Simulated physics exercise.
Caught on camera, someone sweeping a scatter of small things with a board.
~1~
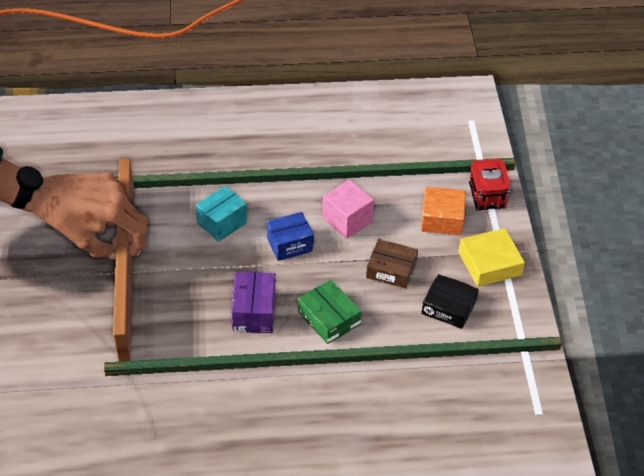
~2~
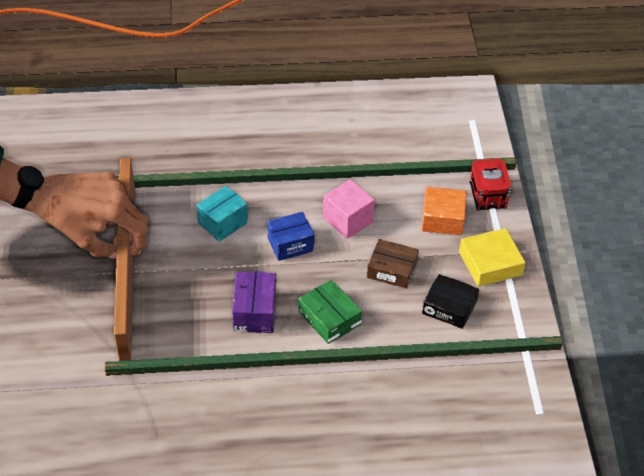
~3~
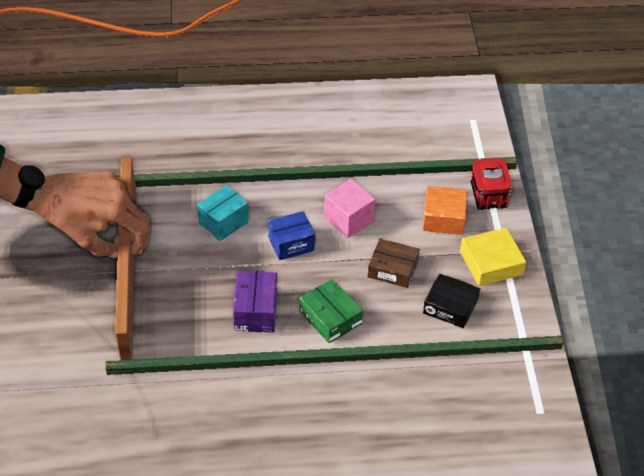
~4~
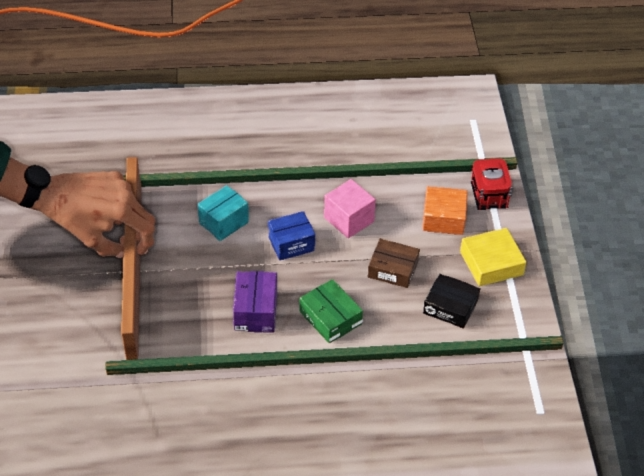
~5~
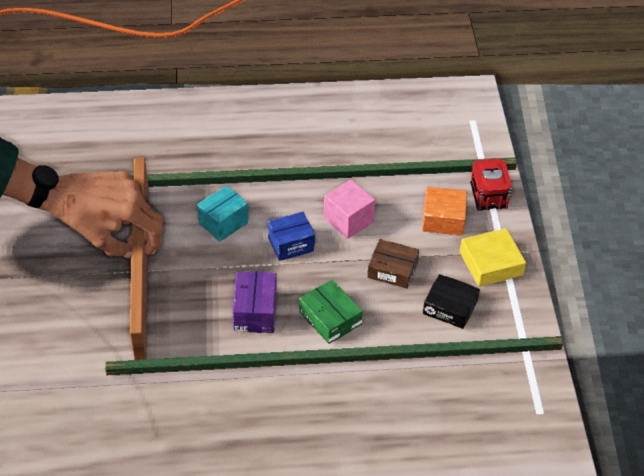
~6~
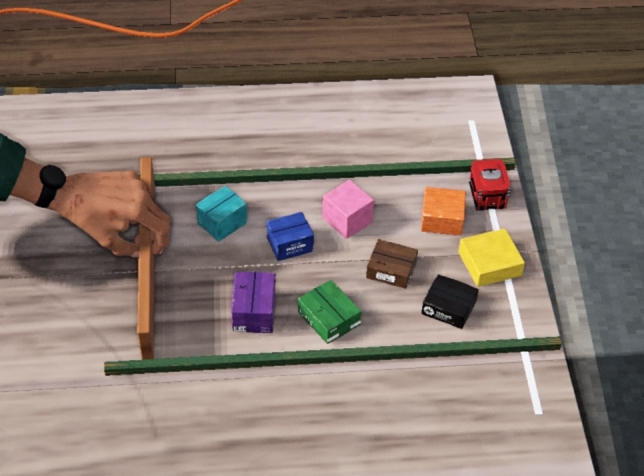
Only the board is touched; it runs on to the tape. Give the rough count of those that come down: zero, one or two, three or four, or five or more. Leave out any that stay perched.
Outcome: The number that fall off is five or more.
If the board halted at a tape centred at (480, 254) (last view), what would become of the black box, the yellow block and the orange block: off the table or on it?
The black box comes down; the yellow block is lost; the orange block comes down.
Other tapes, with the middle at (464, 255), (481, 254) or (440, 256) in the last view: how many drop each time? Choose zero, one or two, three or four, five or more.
The falls would be 3 or 4; three to four; one or two.
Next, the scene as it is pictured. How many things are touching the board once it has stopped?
It touches 3.
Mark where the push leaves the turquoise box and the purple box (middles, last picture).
Near (512, 200) and (533, 287).
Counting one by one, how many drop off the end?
The count is 7.
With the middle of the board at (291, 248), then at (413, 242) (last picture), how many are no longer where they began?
First 5, then 10.
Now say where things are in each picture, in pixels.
Red case (489, 185); yellow block (491, 257); orange block (443, 211); board (125, 257); tape (502, 253), in the first frame.
Yellow block (492, 257); purple box (255, 302), in the second frame.
Orange block (445, 210); pink block (350, 209), in the third frame.
Red case (491, 184); black box (452, 301), in the fourth frame.
Yellow block (493, 257); turquoise box (223, 213), in the fifth frame.
Red case (489, 184); yellow block (491, 258); orange block (443, 211); board (147, 255); tape (502, 253), in the sixth frame.
Soon after, none off yet; red case at rest near (489, 184); yellow block at rest near (491, 258); orange block at rest near (443, 211).
Then, none off yet; red case moved a little near (503, 182); yellow block at rest near (491, 258); orange block moved about its own width near (474, 208).
By the end, the number that fall off is five or more; fallen, green box, pink block, brown box, black box, orange block, yellow block and red case.
